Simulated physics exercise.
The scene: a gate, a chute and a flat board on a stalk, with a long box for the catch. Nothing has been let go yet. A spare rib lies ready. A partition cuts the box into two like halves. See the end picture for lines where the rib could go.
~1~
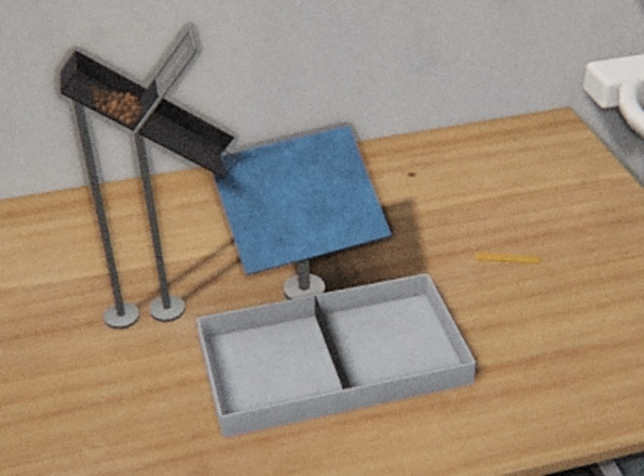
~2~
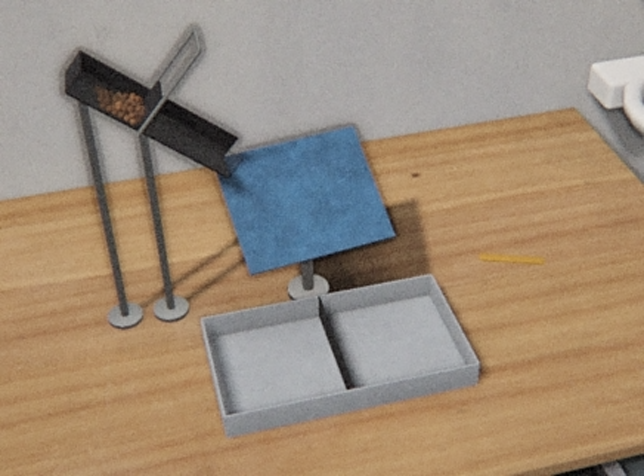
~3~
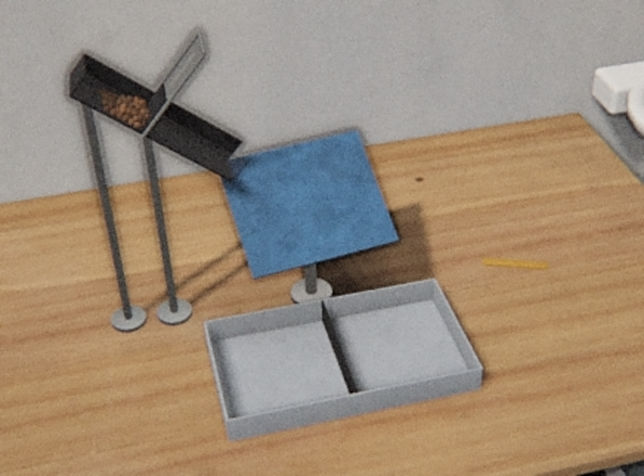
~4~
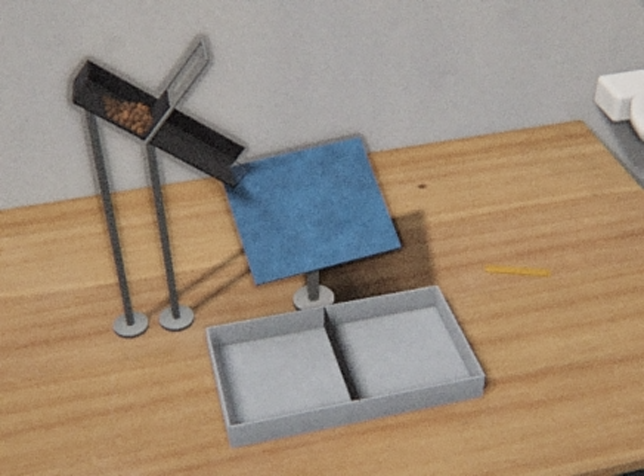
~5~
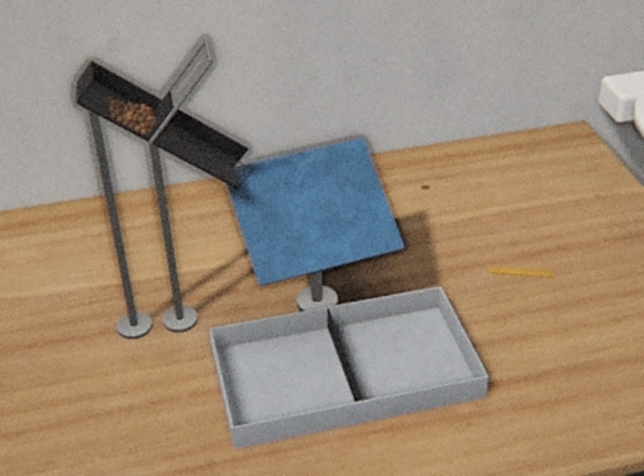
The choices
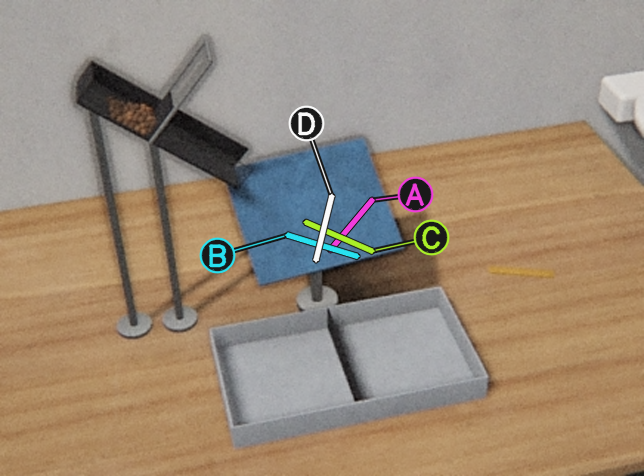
The clip opens on a wooden table where a dark, sloping chute holds small brown balls behind a raised gate, beside a tilted blue board and a grey two-part box. The view then drifts slightly, shifting everything a little right and down, while the balls, gate, board and box stay still.
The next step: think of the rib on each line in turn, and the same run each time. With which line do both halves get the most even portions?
A works best here.
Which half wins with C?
The right half.
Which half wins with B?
Right.
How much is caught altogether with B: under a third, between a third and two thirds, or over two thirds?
Over two thirds.
On the marked copy, line A from (372, 200) to (330, 249); line B from (287, 235) to (356, 256); line C from (306, 222) to (372, 251); line D from (331, 196) to (316, 259).
With A, of what is caught, close to half in the left half, close to half in the right.
With B, of what is caught, a small share in the left half, all but a few in the right.
With C, of what is caught, close to a quarter in the left half, the bulk in the right.
With D, of what is caught, all but a few in the left half, only a few in the right.
